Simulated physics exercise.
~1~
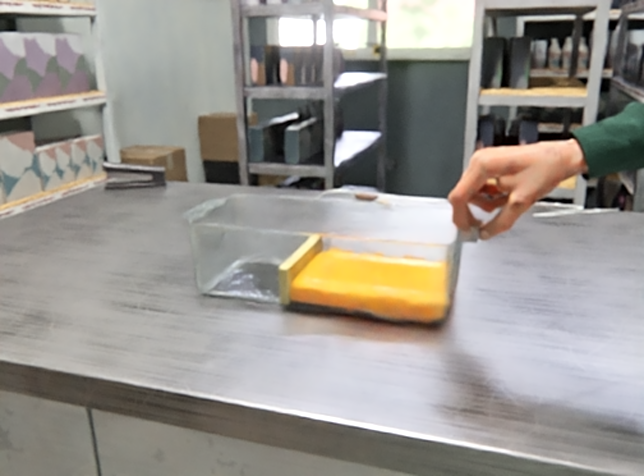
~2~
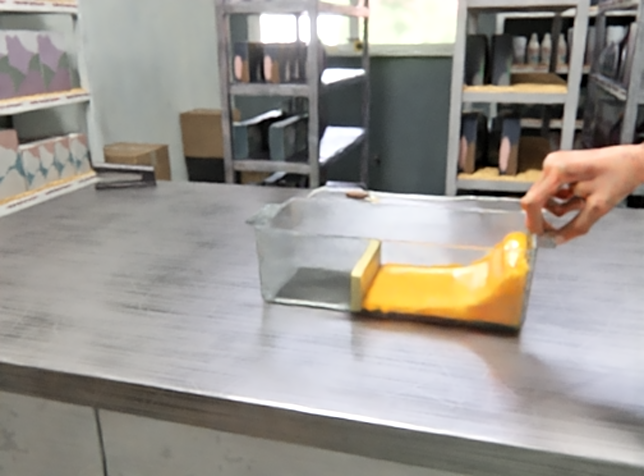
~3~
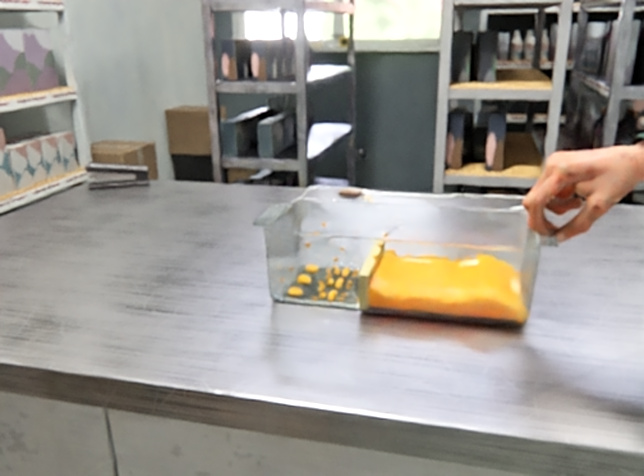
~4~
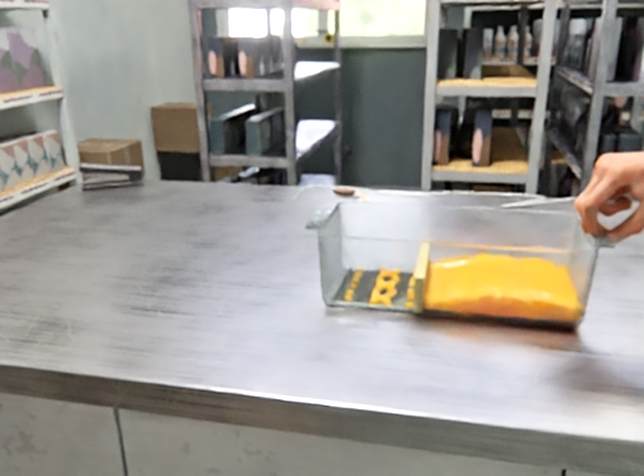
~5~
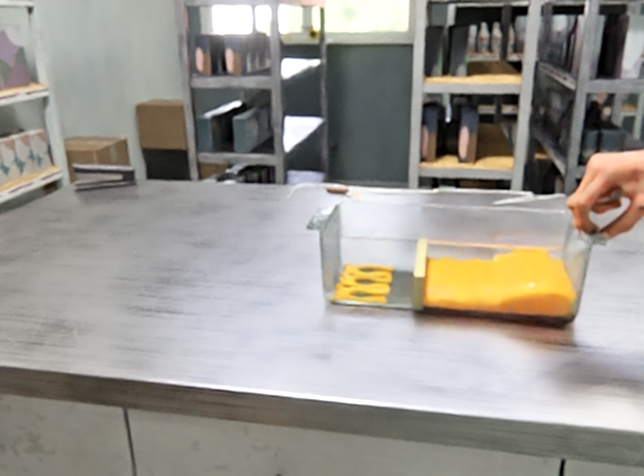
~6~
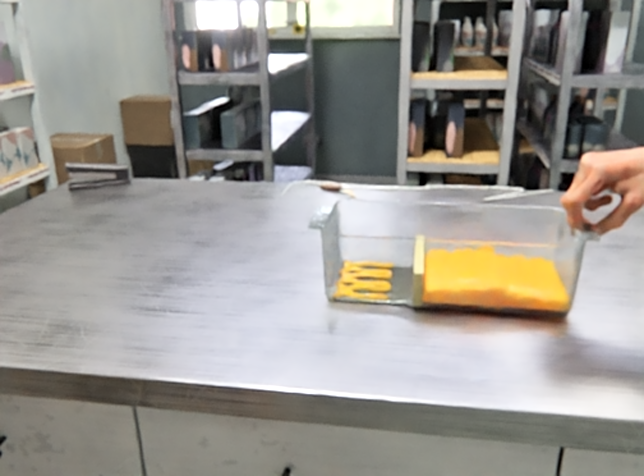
In this clip, a hand pulls a clear box with a low divider rightward across a counter in two moves, making the orange liquid in its right part surge and slosh; a little crosses the divider and stays on the left, while most remains on the right.
